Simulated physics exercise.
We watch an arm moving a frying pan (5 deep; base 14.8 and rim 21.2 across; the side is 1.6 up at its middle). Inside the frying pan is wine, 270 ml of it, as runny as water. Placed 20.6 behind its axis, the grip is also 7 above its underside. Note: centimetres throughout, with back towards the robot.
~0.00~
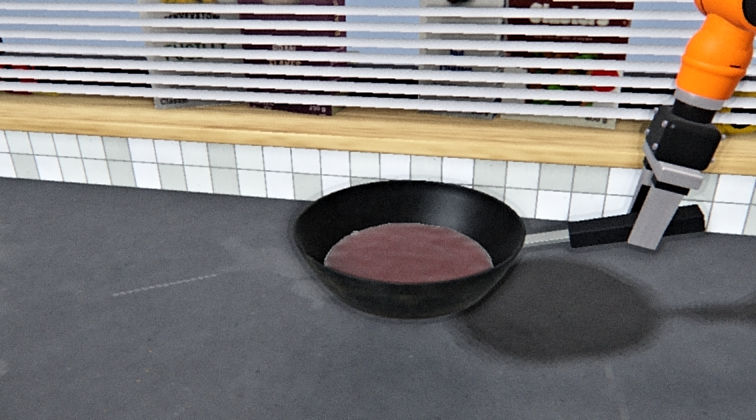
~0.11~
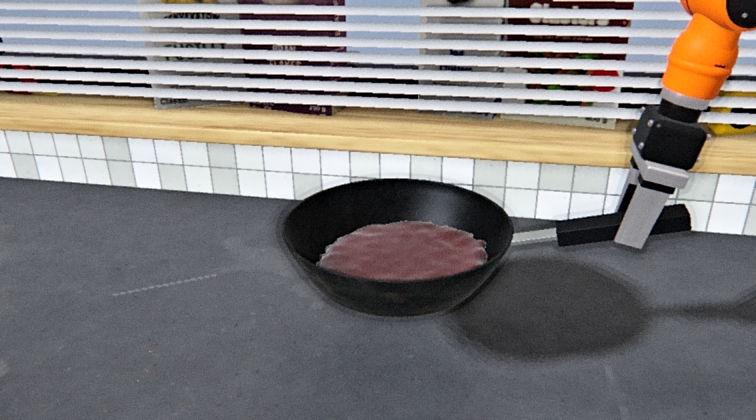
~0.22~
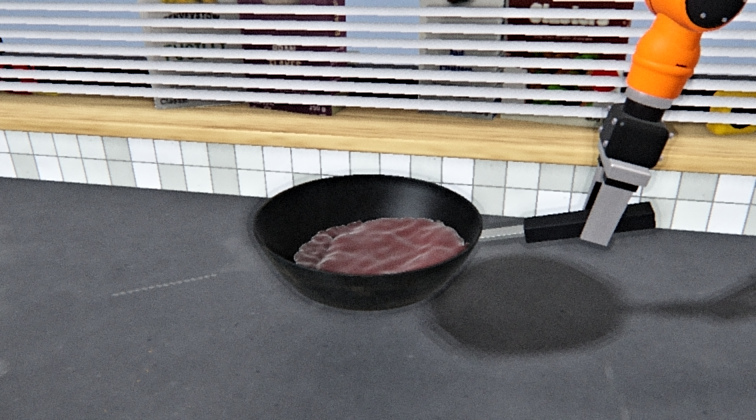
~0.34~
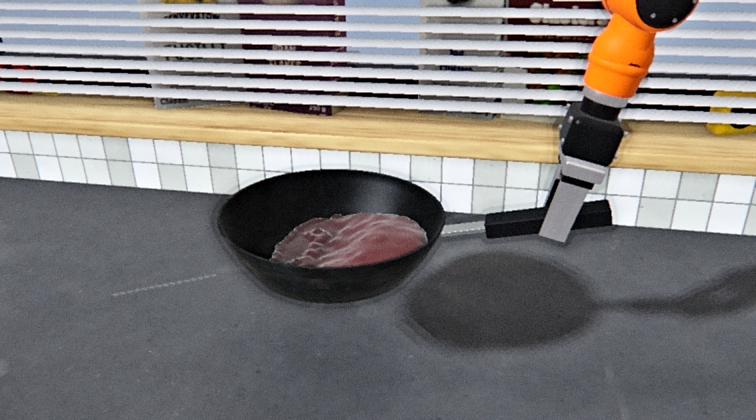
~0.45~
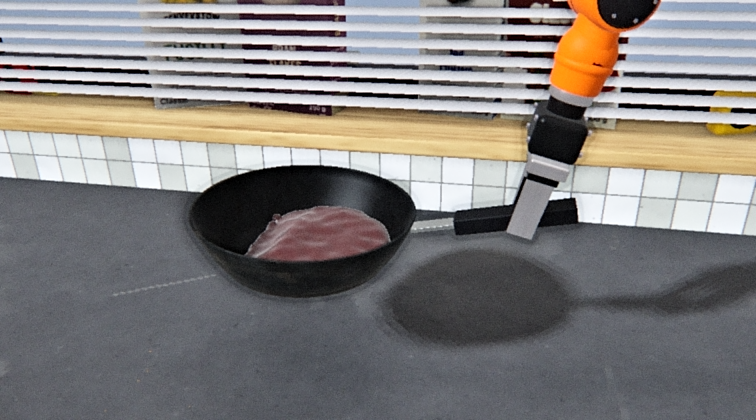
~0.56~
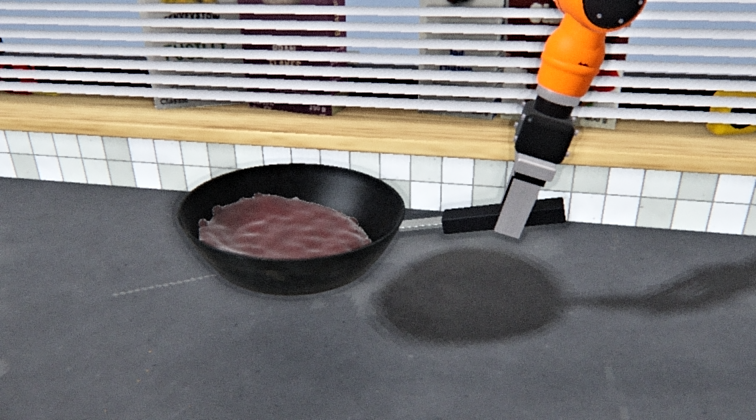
A robot arm moves a black frying pan leftward as the dark red liquid sloshes inside.
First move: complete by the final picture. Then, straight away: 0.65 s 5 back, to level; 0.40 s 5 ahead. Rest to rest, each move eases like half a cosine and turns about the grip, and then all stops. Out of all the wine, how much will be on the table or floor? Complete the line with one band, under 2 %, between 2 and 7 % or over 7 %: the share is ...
The share is under 2 %.
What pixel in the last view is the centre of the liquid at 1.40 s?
Centre at roughly (339, 255) px.
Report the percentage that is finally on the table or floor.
0 percent, roughly.
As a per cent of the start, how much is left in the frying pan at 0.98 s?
It is close to 100 % of the start.
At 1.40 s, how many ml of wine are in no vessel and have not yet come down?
Estimate: Some 0 ml.
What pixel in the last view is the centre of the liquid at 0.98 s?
Near (346, 253).
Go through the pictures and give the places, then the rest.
The first picture shows frying pan middle at (408, 249), level; upper third of the wine around (406, 260), from x 325 to 490, top at y 225; 275 ml in the frying pan.
The second picture shows frying pan middle at (397, 247), level; upper third of the wine around (429, 260), from x 320 to 485, top at y 220.
The third picture shows frying pan middle at (368, 242), tilted 1° backward; upper third of the wine around (427, 253), from x 295 to 465, top at y 220.
The fourth picture shows frying pan middle at (333, 236), tilted 2° backward; upper third of the wine around (387, 244), from x 270 to 425, top at y 215.
The fifth picture shows frying pan middle at (305, 231), tilted 3° backward; upper third of the wine around (326, 242), from x 235 to 390, top at y 210.
The sixth picture shows frying pan middle at (295, 229), tilted 3° backward; upper third of the wine around (244, 230), from x 200 to 370, top at y 195; 275 ml in the frying pan.
After 0.98 s, level, liquid up to 16 above the table; 270 ml in the frying pan.
After 1.40 s, level, liquid up to 14 above the table; 270 ml in the frying pan.
After 1.81 s, level, liquid up to 15 above the table; 270 ml in the frying pan.
After 2.61 s, level, liquid up to 15 above the table; 270 ml in the frying pan.
At rest, 270 ml in the frying pan. That is 0 % on the table or floor.
